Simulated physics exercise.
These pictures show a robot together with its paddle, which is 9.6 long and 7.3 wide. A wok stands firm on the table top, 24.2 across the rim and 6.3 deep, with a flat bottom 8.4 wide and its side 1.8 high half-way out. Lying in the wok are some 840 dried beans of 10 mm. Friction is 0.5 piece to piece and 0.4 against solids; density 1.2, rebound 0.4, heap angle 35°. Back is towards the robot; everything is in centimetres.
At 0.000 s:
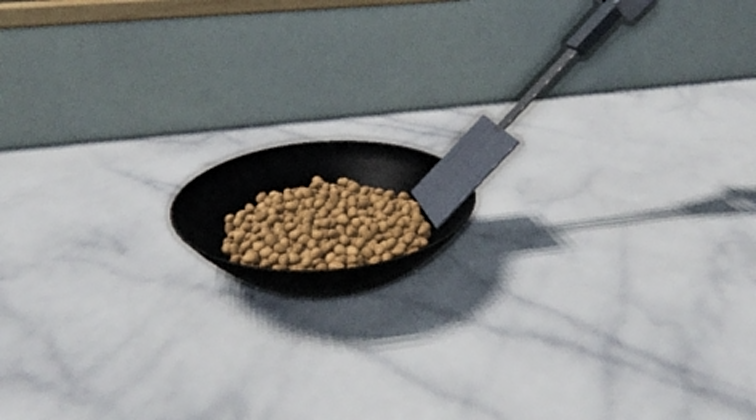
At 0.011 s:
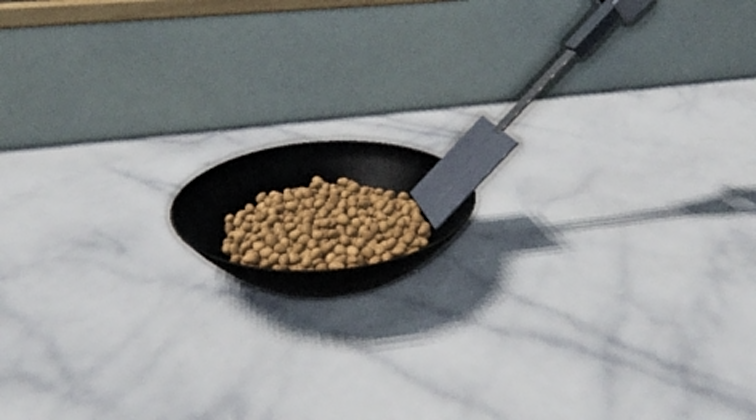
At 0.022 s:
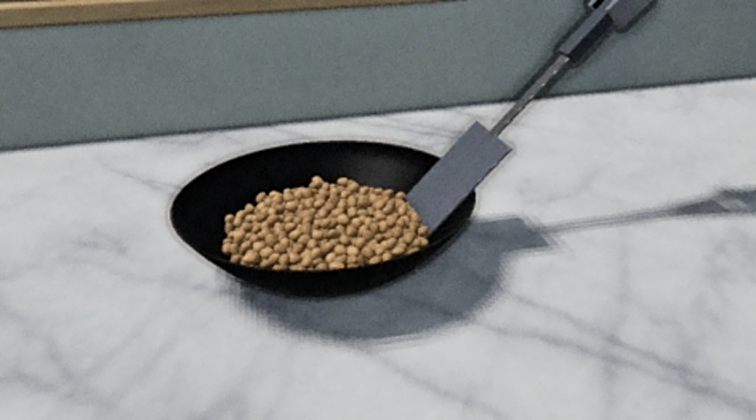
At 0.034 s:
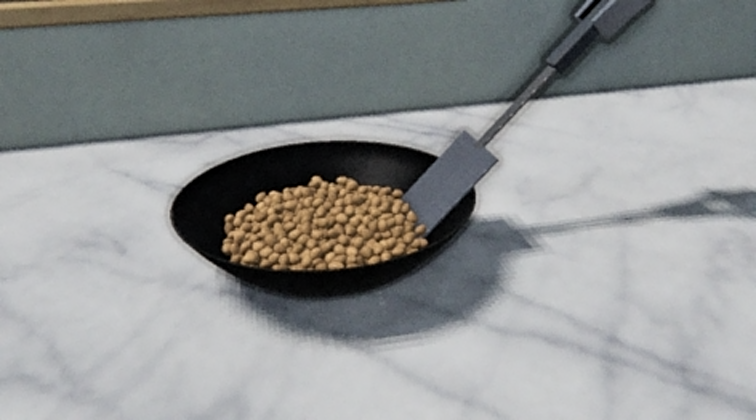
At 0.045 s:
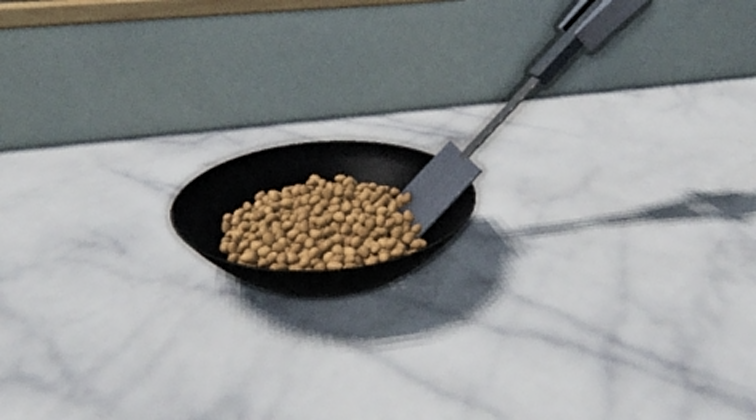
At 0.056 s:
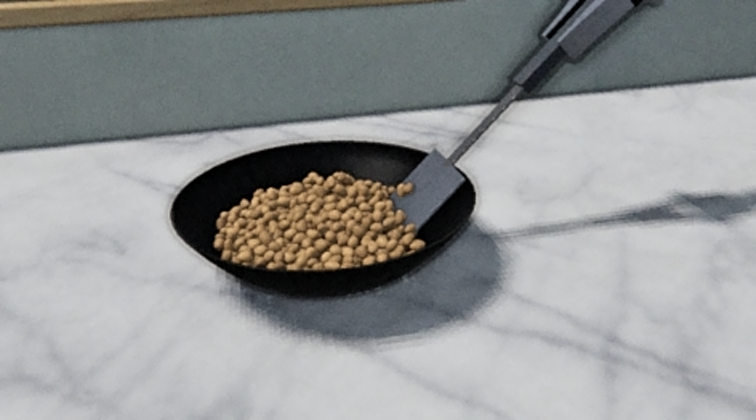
Robot arm lowering a flat grey paddle into a black wok on a marble counter, nudging heaped tan beans slightly left.
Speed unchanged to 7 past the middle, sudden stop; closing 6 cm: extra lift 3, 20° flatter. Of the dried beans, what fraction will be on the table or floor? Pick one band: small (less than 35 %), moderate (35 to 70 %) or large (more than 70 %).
Moderate.
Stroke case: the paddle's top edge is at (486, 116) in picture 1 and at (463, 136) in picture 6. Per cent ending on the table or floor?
20 %.
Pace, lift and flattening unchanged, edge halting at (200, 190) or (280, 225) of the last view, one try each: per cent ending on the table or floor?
Around 50 per cent for the first try and 15 per cent for the second.
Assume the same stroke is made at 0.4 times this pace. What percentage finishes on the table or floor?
I'd put it around 15 per cent.
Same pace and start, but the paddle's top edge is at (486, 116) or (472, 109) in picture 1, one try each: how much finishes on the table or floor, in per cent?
Close to 45 and 50 percent respectively.
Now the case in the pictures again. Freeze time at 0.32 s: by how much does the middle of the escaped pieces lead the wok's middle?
Around 20 centimetres ahead.
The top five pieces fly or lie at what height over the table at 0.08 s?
8 cm or so.
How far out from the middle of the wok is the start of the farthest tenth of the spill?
Distance: Approx. 40 cm.
By 0.08 s, sloping 45°, highest piece 9 above the table; 840 in the wok.
By 0.11 s, sloping 39°, highest piece 10 above the table; 840 in the wok.
By 0.32 s, sloping 25°, highest piece 16 above the table; 443 in the wok, 116 on the table or floor, 281 on the blade or in flight.
By 1.38 s, sloping 25°, highest piece 6 above the table; 443 in the wok, 397 on the table or floor.
Final count, 443 in the wok, 397 on the table or floor. That is 47 % on the table or floor.
